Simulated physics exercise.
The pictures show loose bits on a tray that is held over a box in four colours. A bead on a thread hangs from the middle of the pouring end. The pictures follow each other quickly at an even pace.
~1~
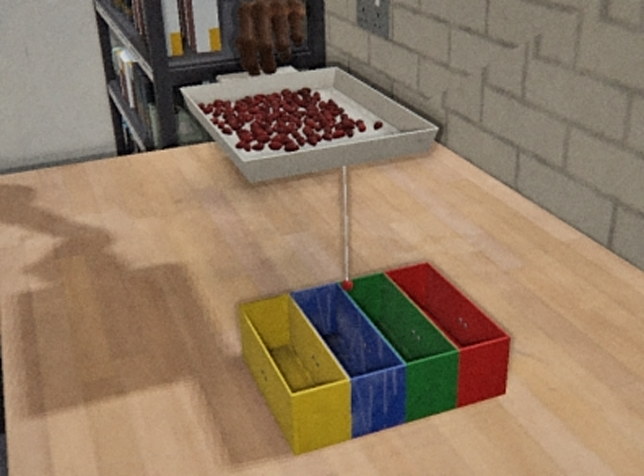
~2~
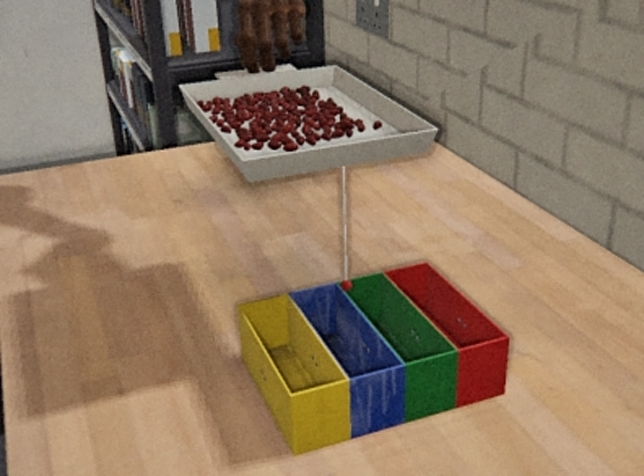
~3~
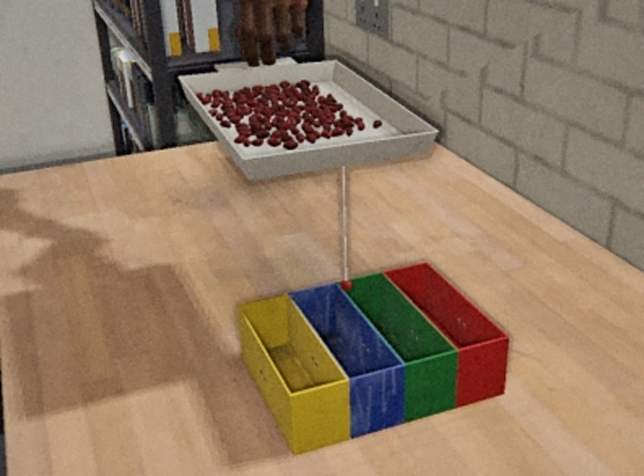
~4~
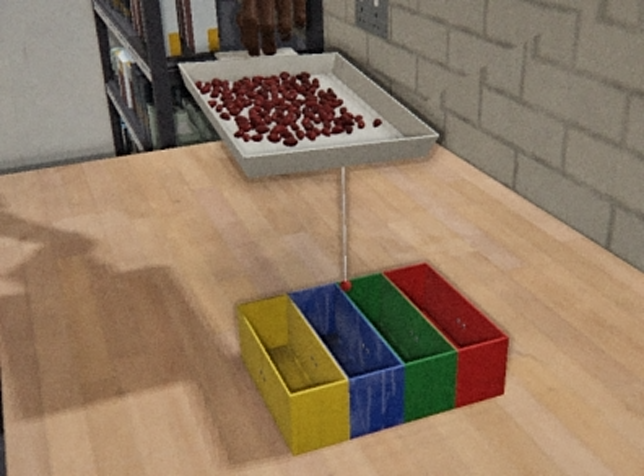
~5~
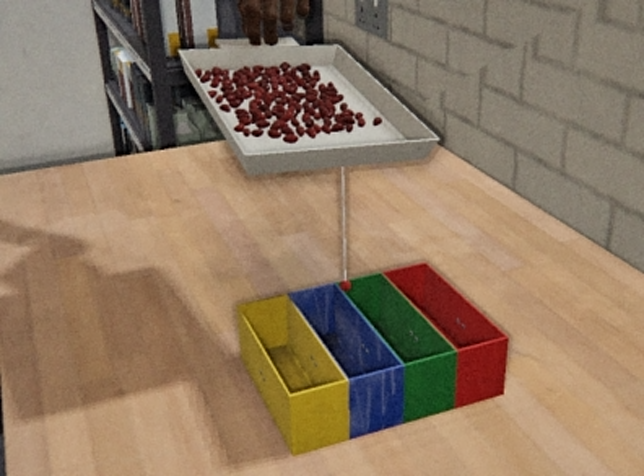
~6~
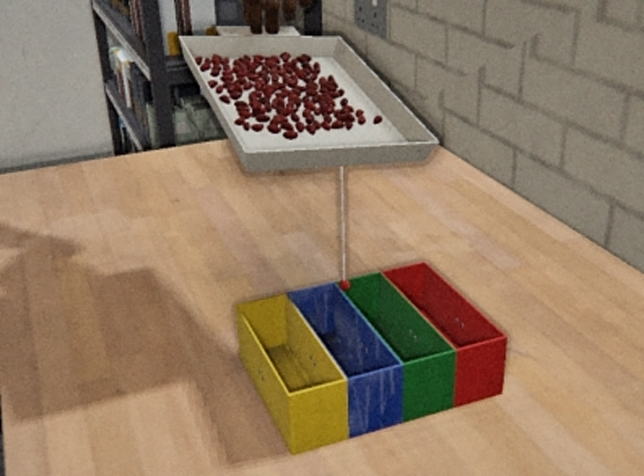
A pale tray of dark red kidney beans, gripped at its far edge by a brown hand, is held above a wooden table, seen from slightly above, with a block wall and shelves behind. Below it sits an open box with yellow, blue, green and red cells from left to right, and a red bead hangs on a thread. The tray's far side rises slowly, its near edge dipping slightly at the right, while the camera stays still.
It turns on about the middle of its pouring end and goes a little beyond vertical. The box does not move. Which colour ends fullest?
Fullest: The red cell.
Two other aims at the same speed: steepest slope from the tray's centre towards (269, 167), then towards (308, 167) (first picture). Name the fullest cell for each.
One: That yellow cell. Two: The yellow one.
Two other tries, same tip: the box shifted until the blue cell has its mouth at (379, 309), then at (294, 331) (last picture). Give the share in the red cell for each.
Near 20 % and 10 %.
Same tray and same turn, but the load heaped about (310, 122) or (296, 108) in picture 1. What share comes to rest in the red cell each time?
Near 80 % and 80 %.
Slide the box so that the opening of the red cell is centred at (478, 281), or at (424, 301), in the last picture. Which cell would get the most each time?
In turn: That green cell; the cell in red.
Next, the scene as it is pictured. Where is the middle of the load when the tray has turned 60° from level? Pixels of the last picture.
Around (384, 128).
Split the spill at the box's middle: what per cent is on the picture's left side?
Close to 0 per cent.
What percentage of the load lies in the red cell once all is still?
Some 80 per cent.
Soon, tray tipped steeply; nearly all on the tray; a stray few falling or outside the box.
A while on, tray tipped past a quarter turn; a small part on the tray; about half in the red cell; a small part in the green cell; about a third falling or outside the box.
Towards the end, tray tipped past a quarter turn; most in the red cell; a small part in the green cell; about a quarter falling or outside the box.
Finally, tray tipped past a quarter turn; most in the red cell; a small part in the green cell; none in the yellow cell; none in the blue cell; about a quarter outside the box.
